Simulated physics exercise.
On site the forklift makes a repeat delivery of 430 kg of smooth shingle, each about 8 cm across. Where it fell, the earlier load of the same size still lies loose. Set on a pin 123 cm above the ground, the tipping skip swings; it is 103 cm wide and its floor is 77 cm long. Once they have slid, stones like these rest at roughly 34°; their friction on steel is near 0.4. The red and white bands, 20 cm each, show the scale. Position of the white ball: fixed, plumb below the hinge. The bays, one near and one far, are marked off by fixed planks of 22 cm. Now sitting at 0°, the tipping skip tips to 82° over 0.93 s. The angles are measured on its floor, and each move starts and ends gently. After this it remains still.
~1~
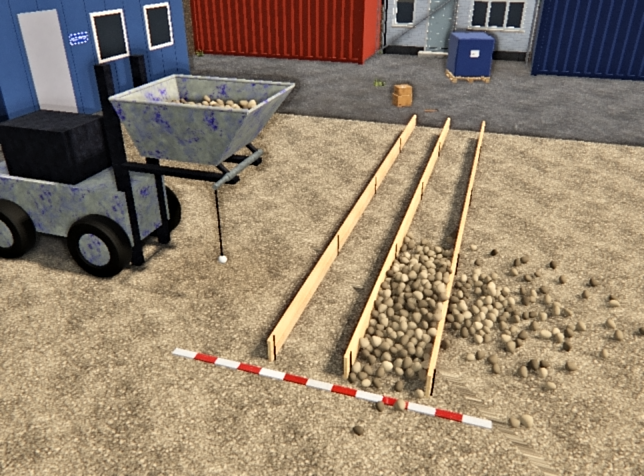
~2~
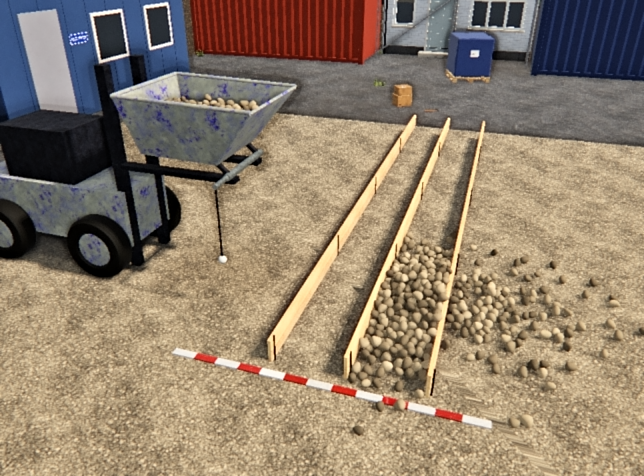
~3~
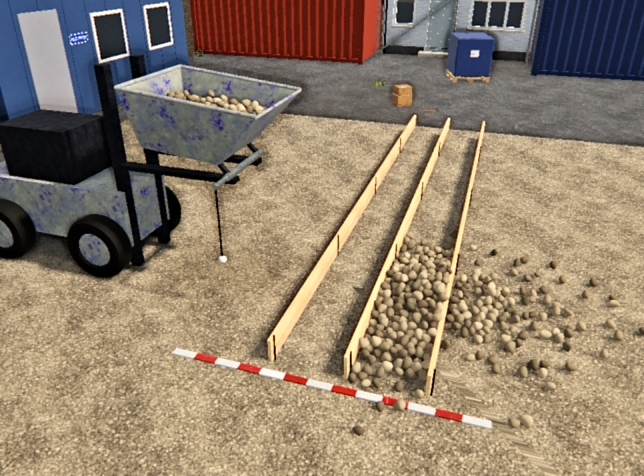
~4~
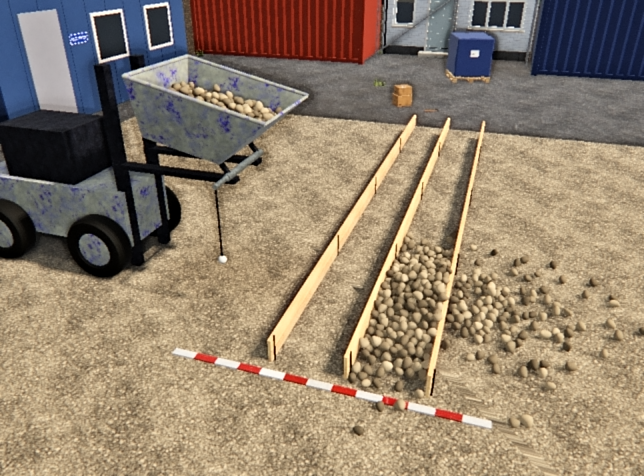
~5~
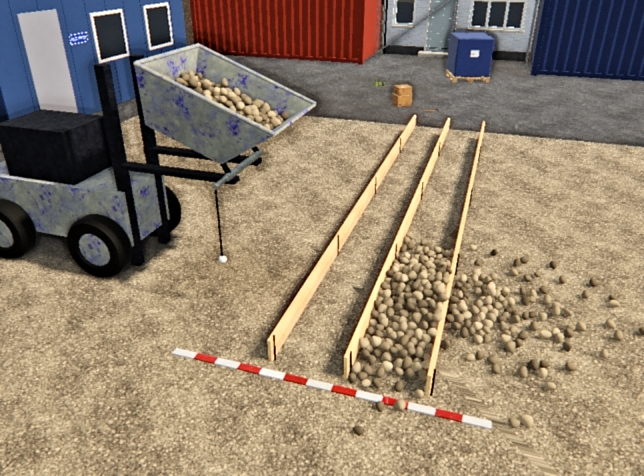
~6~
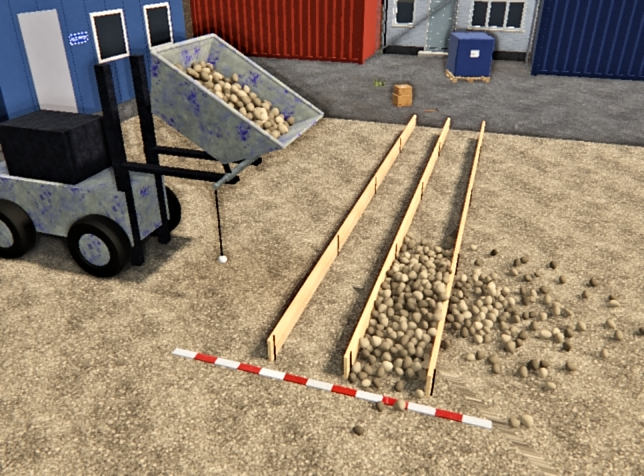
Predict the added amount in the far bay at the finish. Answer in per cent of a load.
Some 41 per cent is added.
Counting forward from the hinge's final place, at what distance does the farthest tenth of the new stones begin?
It's roughly 180 cm ahead of it.
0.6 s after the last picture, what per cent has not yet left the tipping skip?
Around 75 per cent of the load is still inside.
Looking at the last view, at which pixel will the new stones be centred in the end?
Around (373, 288) in the last picture.
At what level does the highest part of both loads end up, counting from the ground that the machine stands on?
About 40 cm above it.
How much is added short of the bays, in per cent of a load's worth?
Around 0 per cent of a load, I'd say.
Then, 0.3 s after the last picture the floor is at 69°; in per cent of one load, 100 in the tipping skip, 78 in the far bay, 22 past the last board; the foremost stones are at (634, 326).
Then, 0.6 s after the last picture the floor is at 82°; in per cent of one load, 74 in the tipping skip, 26 in the near bay, 78 in the far bay, 22 past the last board; the foremost stones are at (634, 326).
Then, 1.0 s after the last picture the floor is at 82°; in per cent of one load, 11 in the tipping skip, 52 in the near bay, 114 in the far bay, 22 past the last board; the foremost stones are at (634, 326).
Then, 3.7 s after the last picture the floor is at 82°; in per cent of one load, 0 in the tipping skip, 54 in the near bay, 119 in the far bay, 26 past the last board; the foremost stones are at (634, 326). Net gain in the far bay, 41.
